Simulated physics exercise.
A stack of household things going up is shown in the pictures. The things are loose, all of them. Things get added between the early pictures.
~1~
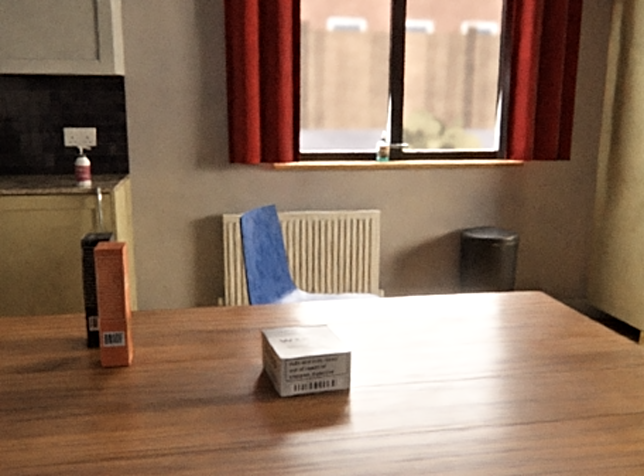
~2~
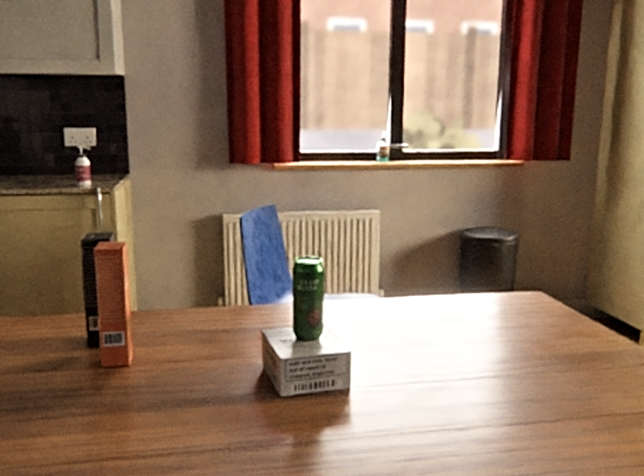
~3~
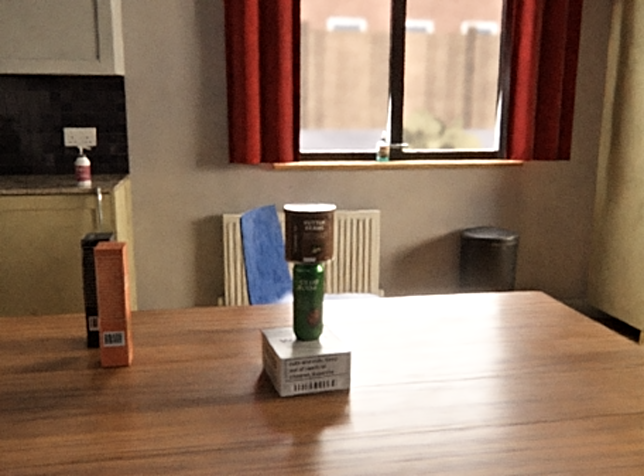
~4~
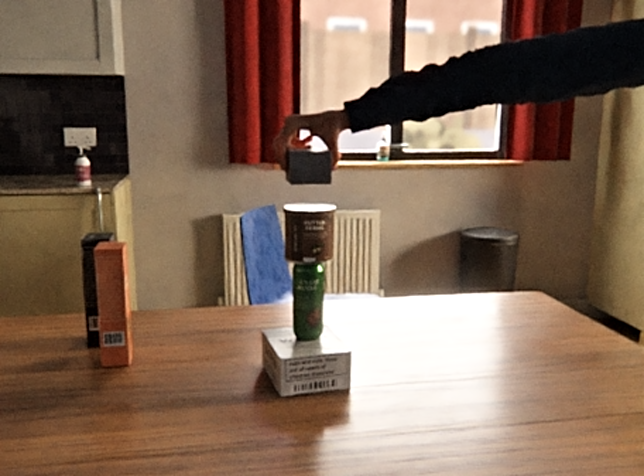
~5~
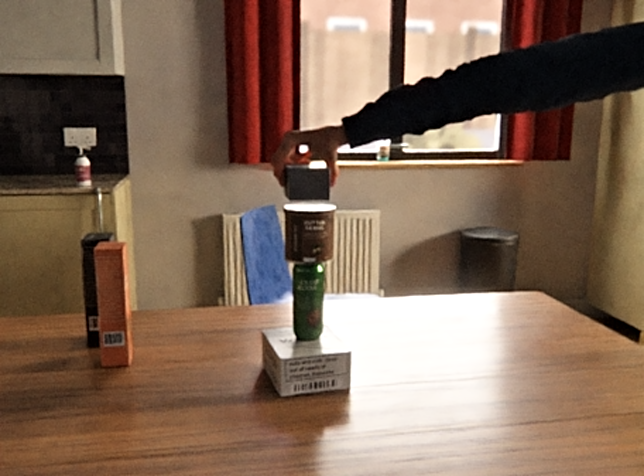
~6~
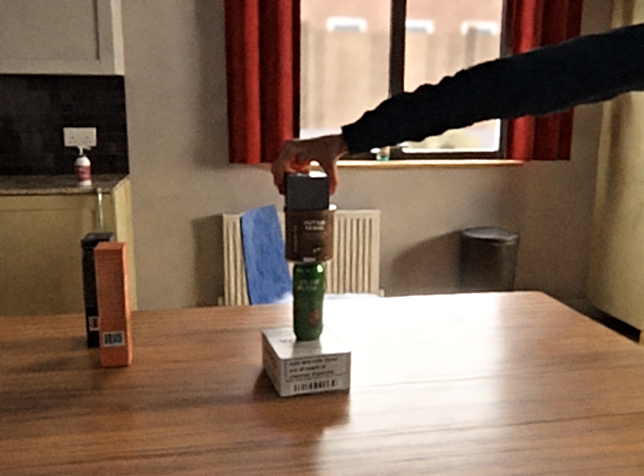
In a kitchen with a red-curtained window, a fixed camera looks across a wooden table from its near side. A white box sits mid-table, with an orange carton and a dark one at left, and a blue chair and radiator behind. A green can, then a brown cup, appear stacked on the box, and a dark-sleeved arm from the right lowers a grey block onto the cup, hand still on it.
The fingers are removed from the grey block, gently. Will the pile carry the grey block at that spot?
Most likely the pile survives.
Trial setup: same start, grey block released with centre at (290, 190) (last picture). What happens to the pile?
What happens next is that it remains steady.
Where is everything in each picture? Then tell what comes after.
In the first picture, the last thing is not in view yet; white box (305, 358).
In the second picture, the last thing is not in view yet.
In the third picture, the last thing is not in view yet; orange carton (114, 304).
In the fourth picture, on its way; grey block (308, 166).
In the fifth picture, on its way; grey block (306, 182); green can (308, 299).
In the sixth picture, in place under the hand; grey block (306, 191); white box (305, 358).
Then, 0.50 s past the last view, nothing moves.
Then, 1.30 s past the last view, grey block resting near (306, 191).
Finally, all 6 still in place. Final places as the last picture's camera would see them, grey block near (306, 191). The pile holds.
